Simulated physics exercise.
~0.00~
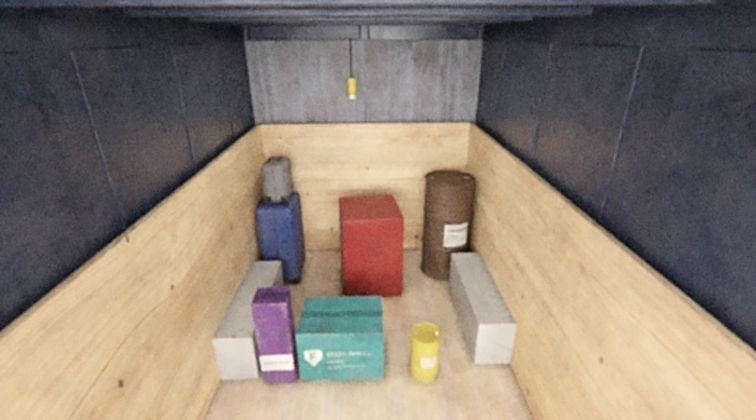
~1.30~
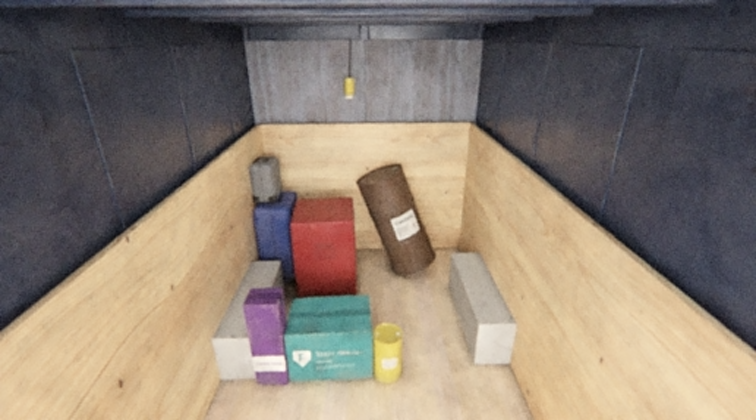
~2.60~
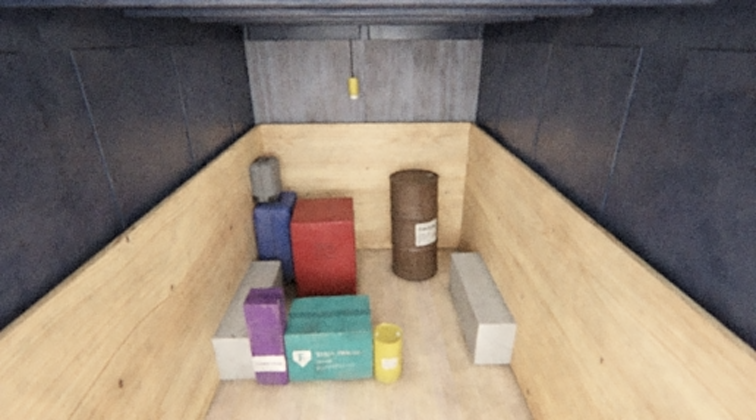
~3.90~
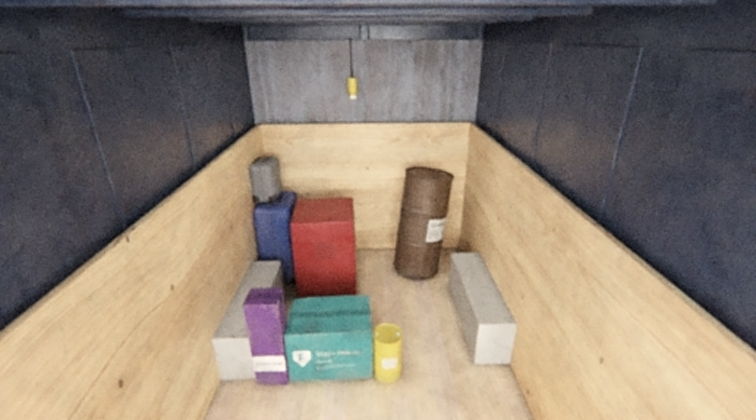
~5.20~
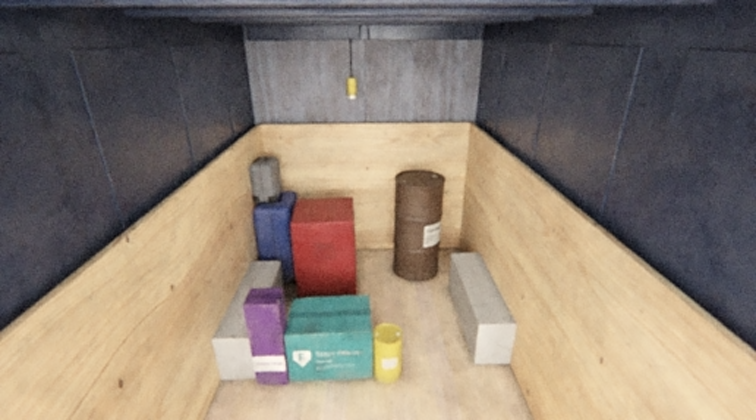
The footage shows a van's load bay where the red block, turquoise box, yellow canister and other items shift left as the brown drum slides left and tilts, then rocks back upright, wobbles slightly and ends standing left of its original place, with the rest still.
